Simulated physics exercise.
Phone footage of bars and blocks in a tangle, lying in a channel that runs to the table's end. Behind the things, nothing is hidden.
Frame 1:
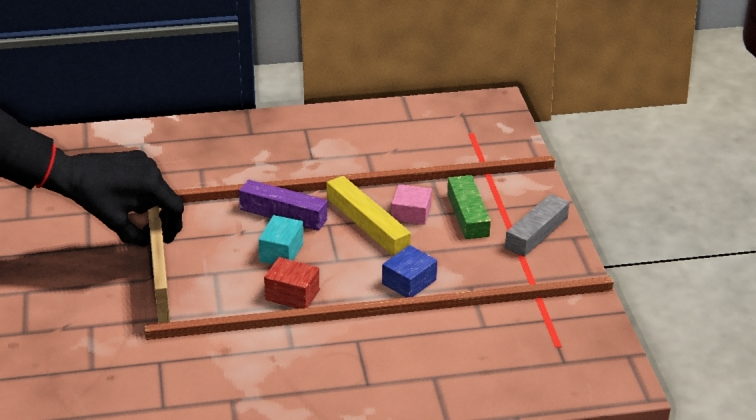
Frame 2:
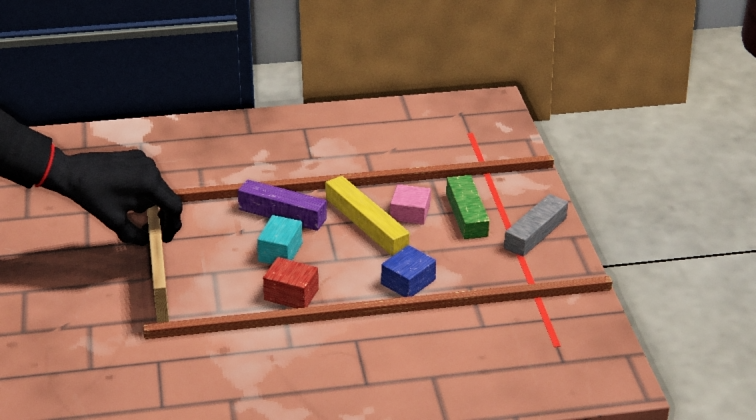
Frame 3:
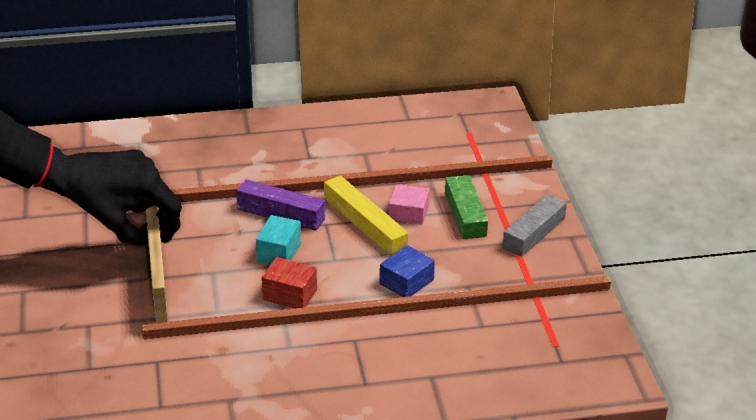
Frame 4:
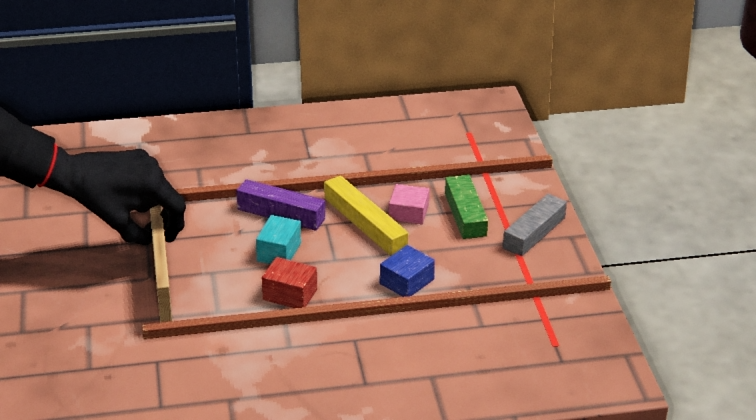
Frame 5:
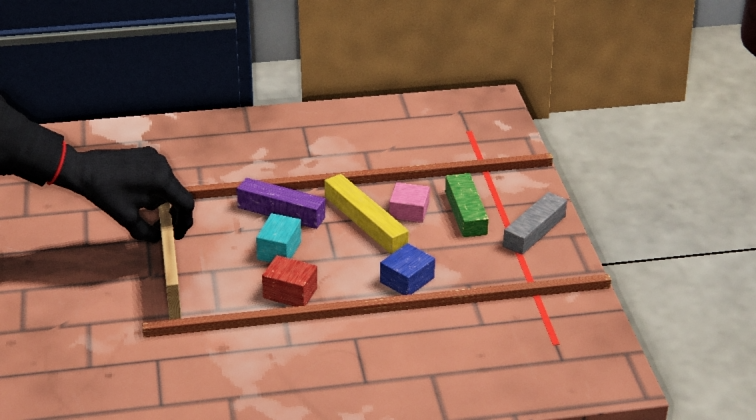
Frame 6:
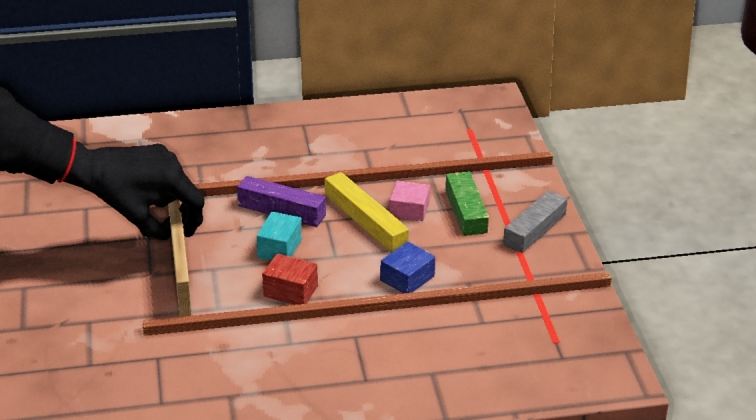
The video shows a black-gloved hand holding a wooden board upright behind coloured bars and blocks scattered between two rails, then moving it slightly right toward them, while the pieces and the red line across the channel stay still.
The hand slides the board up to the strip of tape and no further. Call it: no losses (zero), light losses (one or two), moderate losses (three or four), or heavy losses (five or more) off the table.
Light losses.
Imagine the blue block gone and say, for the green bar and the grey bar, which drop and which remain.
The green bar is gone, the grey bar is gone.
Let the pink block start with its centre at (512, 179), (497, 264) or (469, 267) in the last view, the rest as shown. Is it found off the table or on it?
The pink block comes down; falls; drops off.
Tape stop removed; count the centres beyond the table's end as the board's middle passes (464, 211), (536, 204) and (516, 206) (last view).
The counts would come out as 0, 5 and 3.
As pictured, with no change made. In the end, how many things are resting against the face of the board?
3.
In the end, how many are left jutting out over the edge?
You'd get 3.
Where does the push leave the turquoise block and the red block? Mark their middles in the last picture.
You'll find the turquoise block at roughly (523, 211) and the red block at roughly (544, 246).
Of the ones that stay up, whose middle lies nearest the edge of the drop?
Pink block.
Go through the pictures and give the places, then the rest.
Grey bar (538, 225); green bar (469, 207); pink block (412, 205); board (157, 245); tape (511, 230), in the first picture.
Green bar (467, 207); yellow bar (367, 215), in the second picture.
Pink block (409, 204); blue block (407, 272), in the third picture.
Grey bar (535, 224); board (159, 243), in the fourth picture.
Green bar (466, 205); purple bar (281, 203), in the fifth picture.
Grey bar (536, 221); green bar (467, 203); pink block (410, 201); board (178, 238); tape (509, 226), in the sixth picture.
Soon after, none off yet; grey bar at rest near (536, 221); green bar at rest near (467, 203); pink block at rest near (410, 201).
Then, none off yet; grey bar at rest near (538, 221); green bar moved about its own width near (510, 194); pink block moved well along near (472, 179).
At rest, the number that fall off is one or two; fallen, green bar and grey bar.
